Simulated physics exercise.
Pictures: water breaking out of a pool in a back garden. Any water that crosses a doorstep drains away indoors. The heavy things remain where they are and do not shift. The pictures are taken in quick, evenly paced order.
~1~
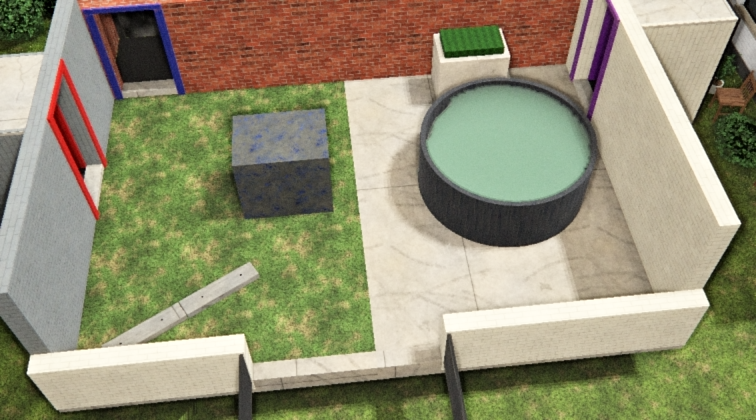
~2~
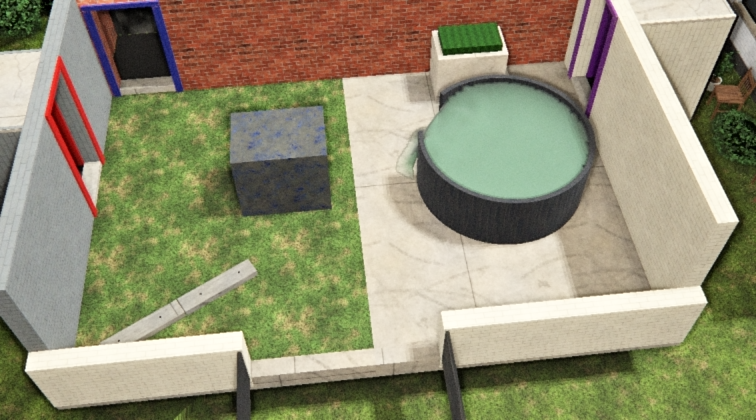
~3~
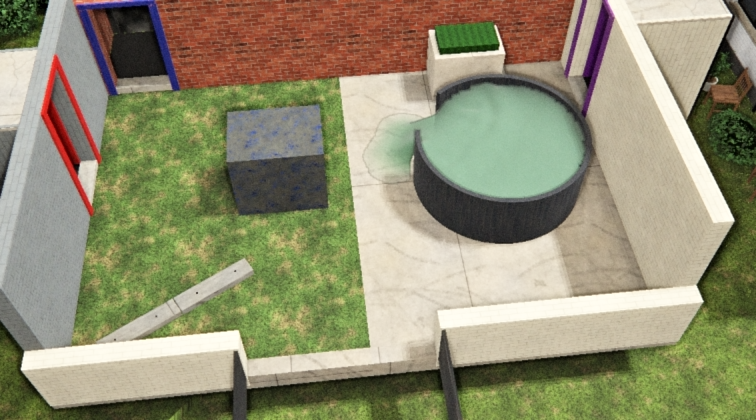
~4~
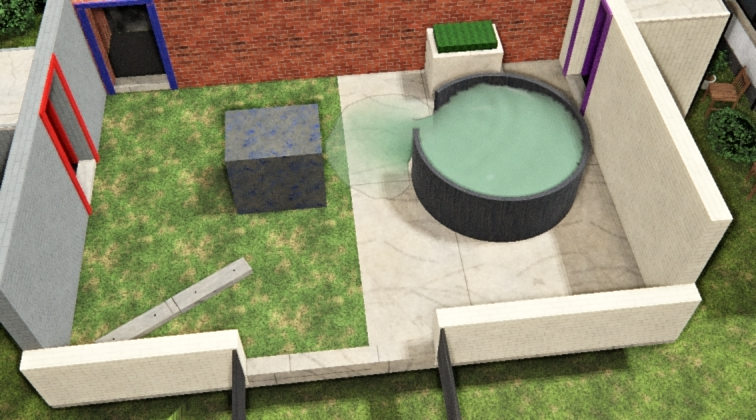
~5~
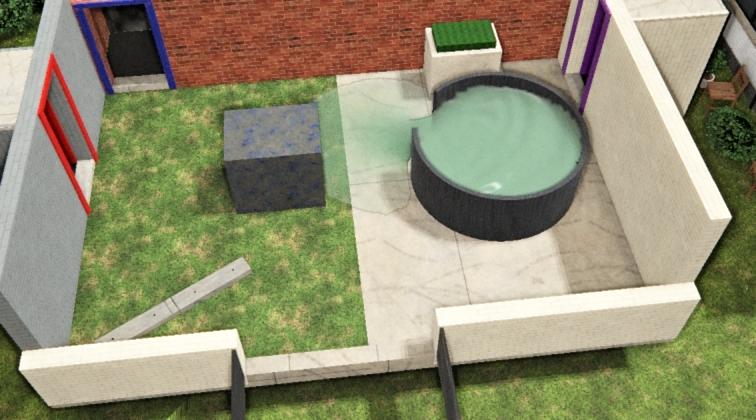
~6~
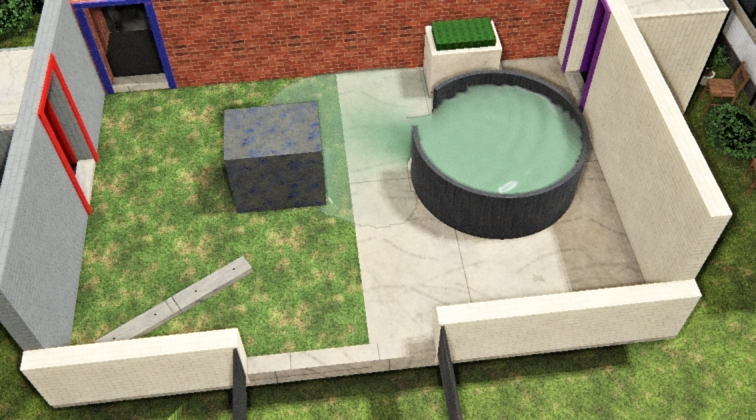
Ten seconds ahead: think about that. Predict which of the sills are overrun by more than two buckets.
The blue door is overrun, the red door is overrun, the purple door is not overrun.
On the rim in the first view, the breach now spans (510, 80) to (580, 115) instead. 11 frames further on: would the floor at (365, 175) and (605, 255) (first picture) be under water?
In order - first: Not reached, second: Drenched.
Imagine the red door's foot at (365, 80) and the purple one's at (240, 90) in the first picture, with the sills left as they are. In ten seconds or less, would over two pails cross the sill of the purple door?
Here the purple door overshoots the mark.
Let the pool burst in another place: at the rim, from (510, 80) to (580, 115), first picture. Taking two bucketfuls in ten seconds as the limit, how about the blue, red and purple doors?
One by one: Blue door ends up below; red door ends up below; purple door ends up above.
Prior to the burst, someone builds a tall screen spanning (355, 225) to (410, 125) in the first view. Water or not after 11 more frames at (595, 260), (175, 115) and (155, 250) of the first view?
Untouched; untouched; untouched.
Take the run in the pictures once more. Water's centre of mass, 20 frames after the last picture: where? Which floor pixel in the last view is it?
I'd put my finger on (363, 154).
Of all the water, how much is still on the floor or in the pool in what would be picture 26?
Some 98 parts in a hundred have not run off.
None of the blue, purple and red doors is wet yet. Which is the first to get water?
I'd say the blue-painted one.
A moment on, water covers 25 % of the floor; the blue door not reached, the red door not reached, the purple door not reached.
Next, water covers 45 % of the floor; the blue door wet at the sill, nothing in, the red door not reached, the purple door not reached.
Then, water covers 65 % of the floor; the blue door over two buckets in, the red door under two buckets in, the purple door wet at the sill, nothing in.
Later, water covers 90 % of the floor; the blue door far over two buckets in, the red door over two buckets in, the purple door wet at the sill, nothing in.
In the end, water covers 100 % of the floor; the blue door far over two buckets in, the red door far over two buckets in, the purple door wet at the sill, nothing in.
